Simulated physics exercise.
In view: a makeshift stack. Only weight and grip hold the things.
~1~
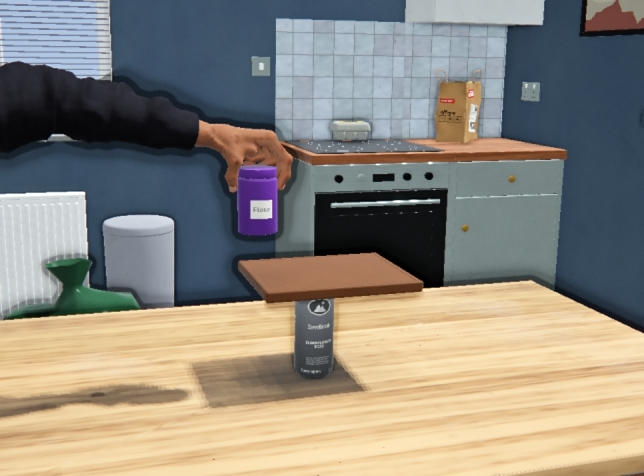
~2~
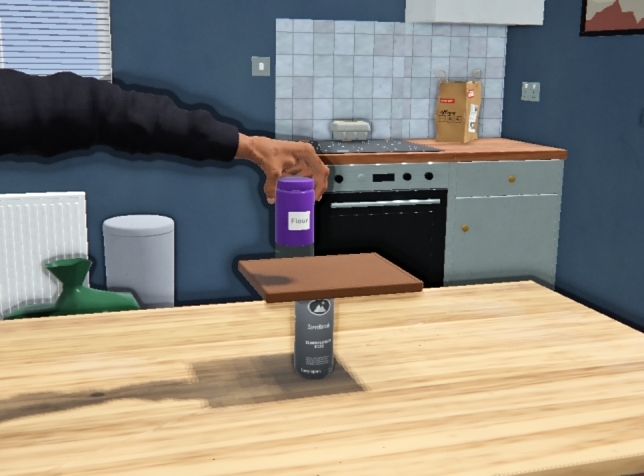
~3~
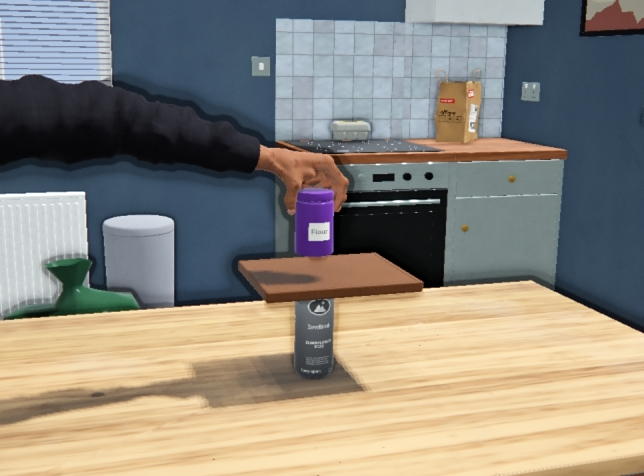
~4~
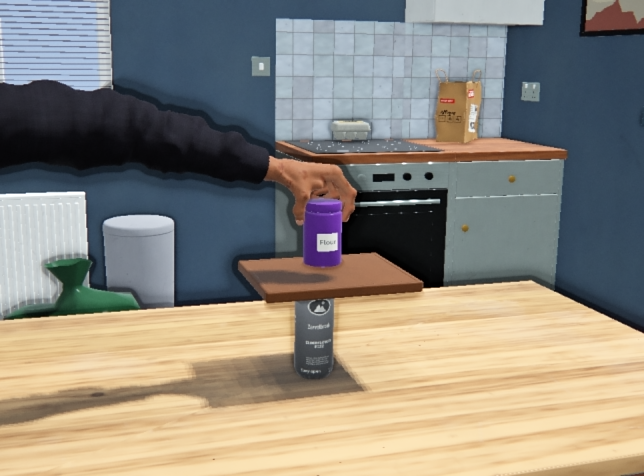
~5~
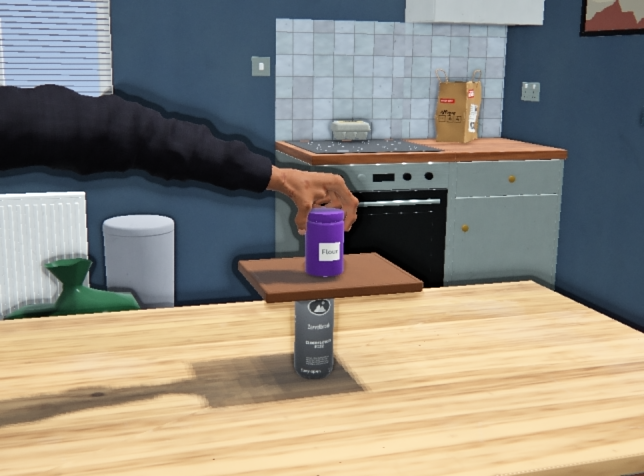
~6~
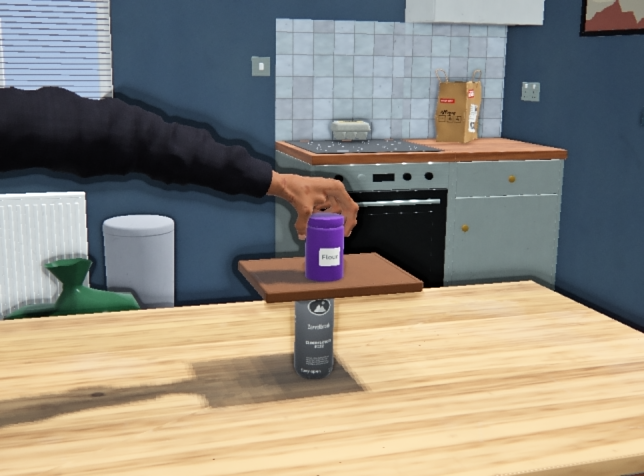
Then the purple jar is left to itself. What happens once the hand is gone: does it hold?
As it turns out, it stays up.
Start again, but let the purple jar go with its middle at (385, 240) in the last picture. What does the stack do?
Then it loses its balance.
Then, 0.20 s later than the last frame, all is still.
Then, 0.50 s later than the last frame, purple jar resting near (325, 247).
When it is over, all 3 as before. End places, in pixels of the last picture, purple jar near (325, 247). The stack keeps its balance.
